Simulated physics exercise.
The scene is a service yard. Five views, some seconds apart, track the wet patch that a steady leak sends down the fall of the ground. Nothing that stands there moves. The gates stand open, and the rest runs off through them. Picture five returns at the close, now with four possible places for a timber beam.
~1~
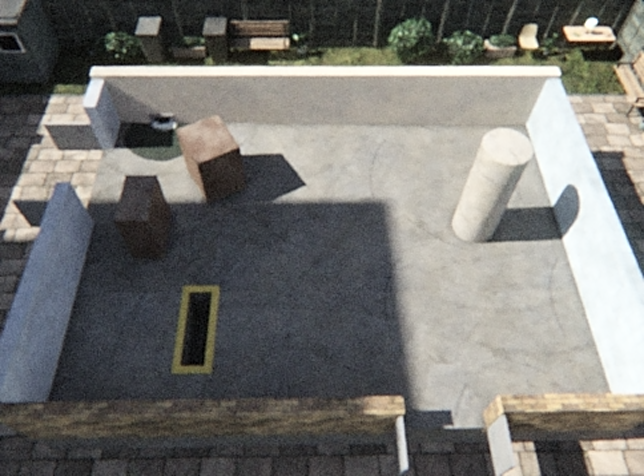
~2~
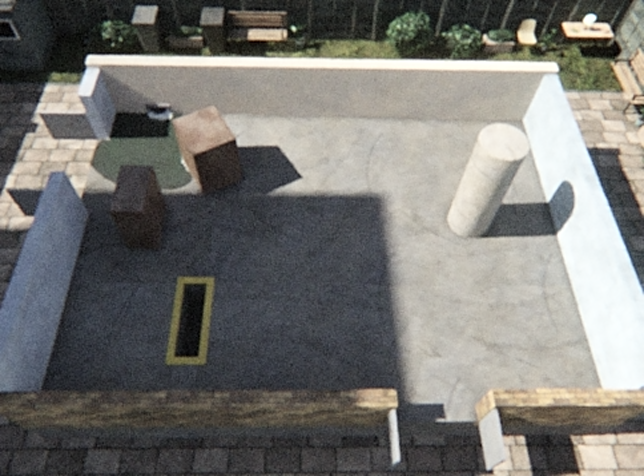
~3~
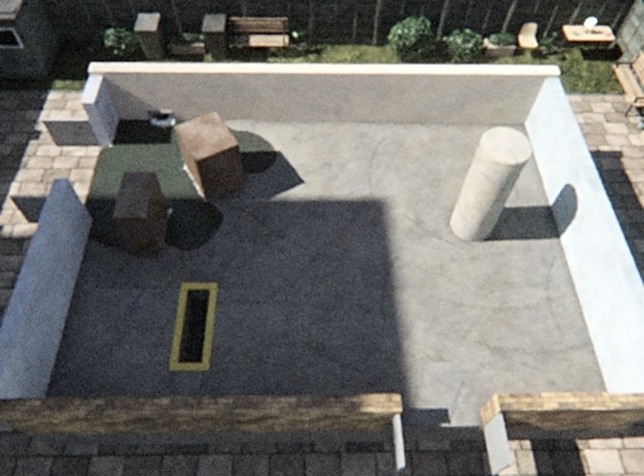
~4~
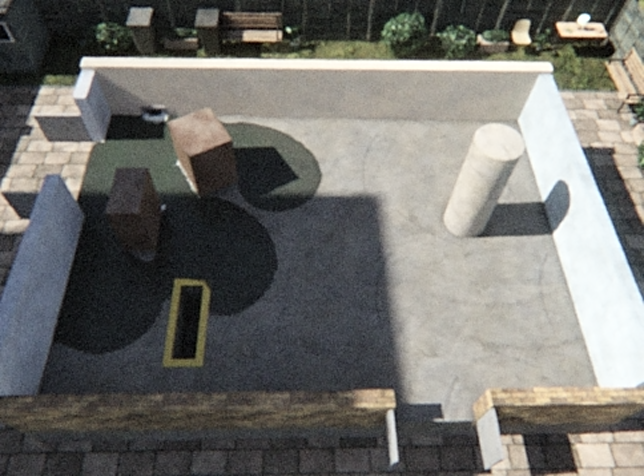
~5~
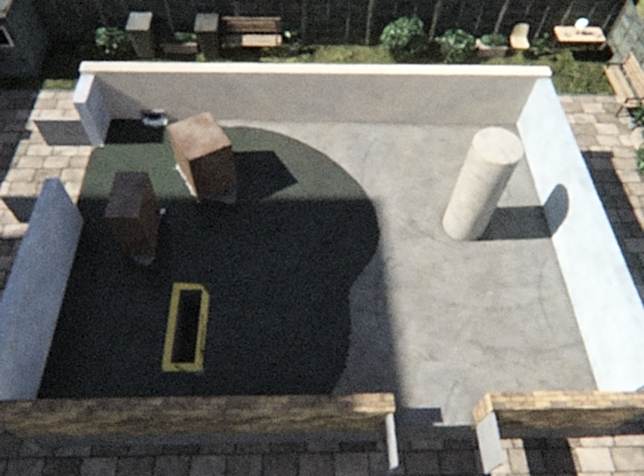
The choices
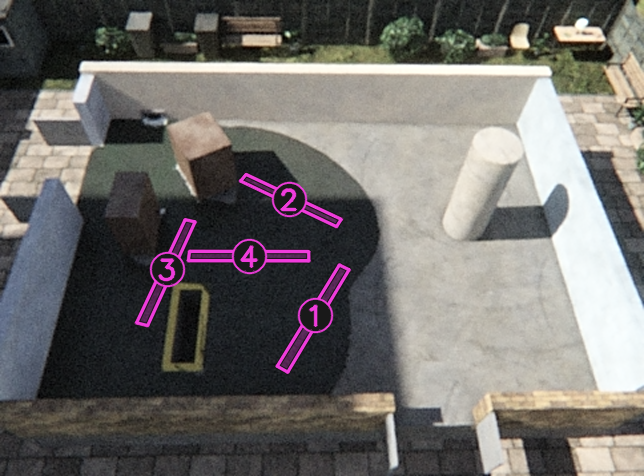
Walled yard with dark water spreading from the far left corner around two brown blocks, then surrounding a yellow-edged drain.
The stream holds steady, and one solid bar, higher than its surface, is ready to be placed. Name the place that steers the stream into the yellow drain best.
Best: 1.
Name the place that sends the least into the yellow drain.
That is place 3.
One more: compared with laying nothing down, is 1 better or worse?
Place 1 is better.
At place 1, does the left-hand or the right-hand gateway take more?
More leaves on the right.
On the marked copy, 1 from (282, 369) to (344, 267); 2 from (243, 177) to (338, 222); 3 from (142, 324) to (190, 220); 4 from (188, 255) to (308, 256).
Choosing 1, about 26 % of the stream runs into the yellow drain, about 66 % out by the gates.
Choosing 2, about 14 % of the stream runs into the yellow drain, about 80 % out by the gates.
Choosing 3, about 4 % of the stream runs into the yellow drain, about 89 % out by the gates.
Choosing 4, about 13 % of the stream runs into the yellow drain, about 81 % out by the gates.
